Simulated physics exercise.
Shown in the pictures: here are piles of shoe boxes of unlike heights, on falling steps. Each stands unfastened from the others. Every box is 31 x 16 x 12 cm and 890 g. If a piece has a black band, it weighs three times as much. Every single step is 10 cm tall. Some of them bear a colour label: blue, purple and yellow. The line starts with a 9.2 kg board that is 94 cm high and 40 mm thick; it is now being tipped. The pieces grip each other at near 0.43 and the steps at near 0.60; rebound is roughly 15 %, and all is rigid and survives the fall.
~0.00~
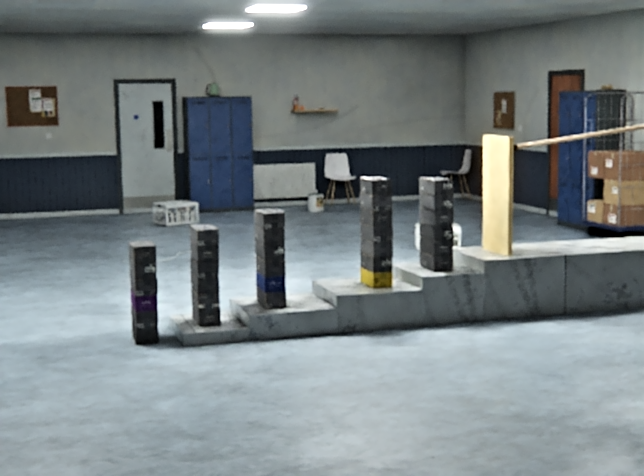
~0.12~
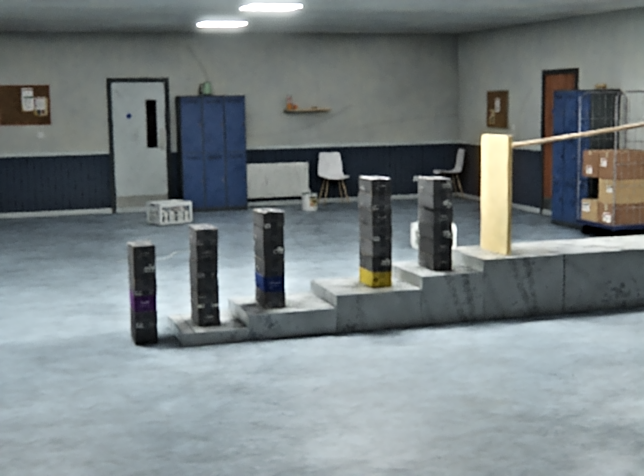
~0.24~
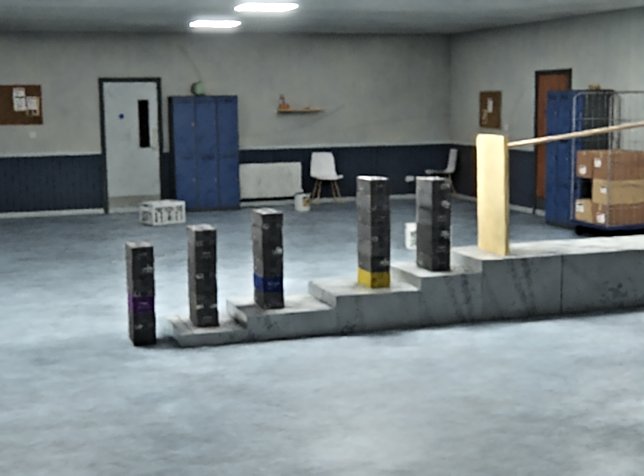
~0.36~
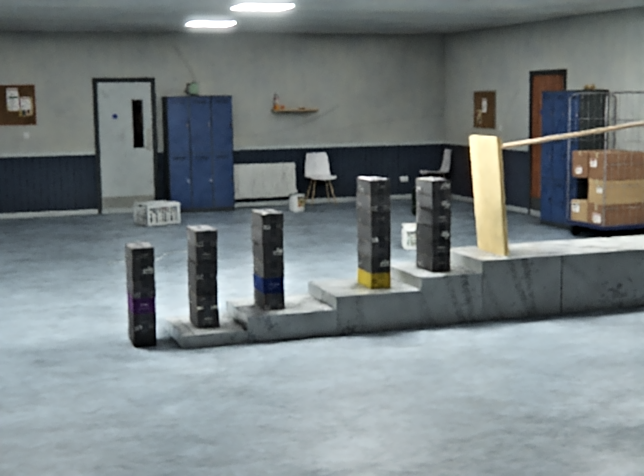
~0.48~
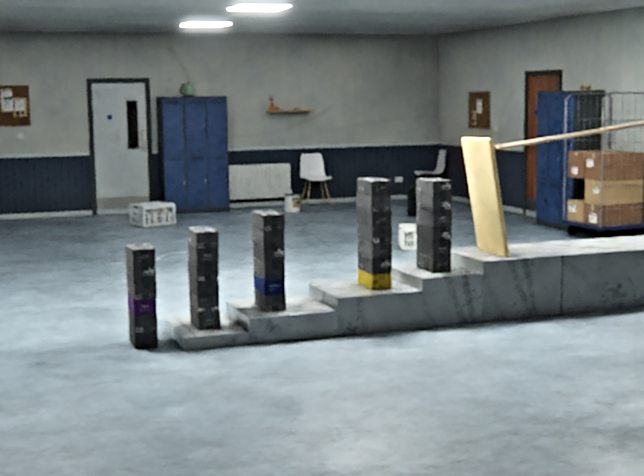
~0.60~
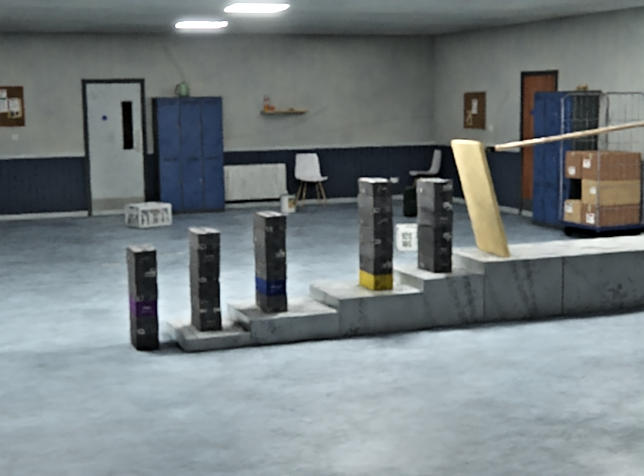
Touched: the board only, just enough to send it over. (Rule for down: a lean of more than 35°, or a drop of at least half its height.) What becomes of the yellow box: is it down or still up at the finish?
It is still up.
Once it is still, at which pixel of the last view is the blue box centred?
I'd say its middle settles close to (241, 300).
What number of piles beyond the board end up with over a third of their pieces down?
In total, 5.
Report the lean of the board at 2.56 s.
Angle from upright: Approx. 85°.
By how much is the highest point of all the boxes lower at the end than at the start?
Lower by close to 46 cm.
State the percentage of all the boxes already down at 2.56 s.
It's 75 percent at that point.
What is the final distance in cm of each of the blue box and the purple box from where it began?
The blue one ends around 25 cm from its start and the purple one around 60 cm.
After 1.38 s, board 82° from upright; 10 of the 31 boxes down; yellow box 20° from how it stood.
After 2.56 s, board 83° from upright; 23 of the 31 boxes down; yellow box 17 mm from its place; blue box on its side.
In the end (4.7 s), board 83° from upright; 29 of the 31 boxes down; yellow box 17 mm from its place; purple box upside down; blue box on its side. From the last view, middles, yellow box near (374, 279), purple box near (66, 340).
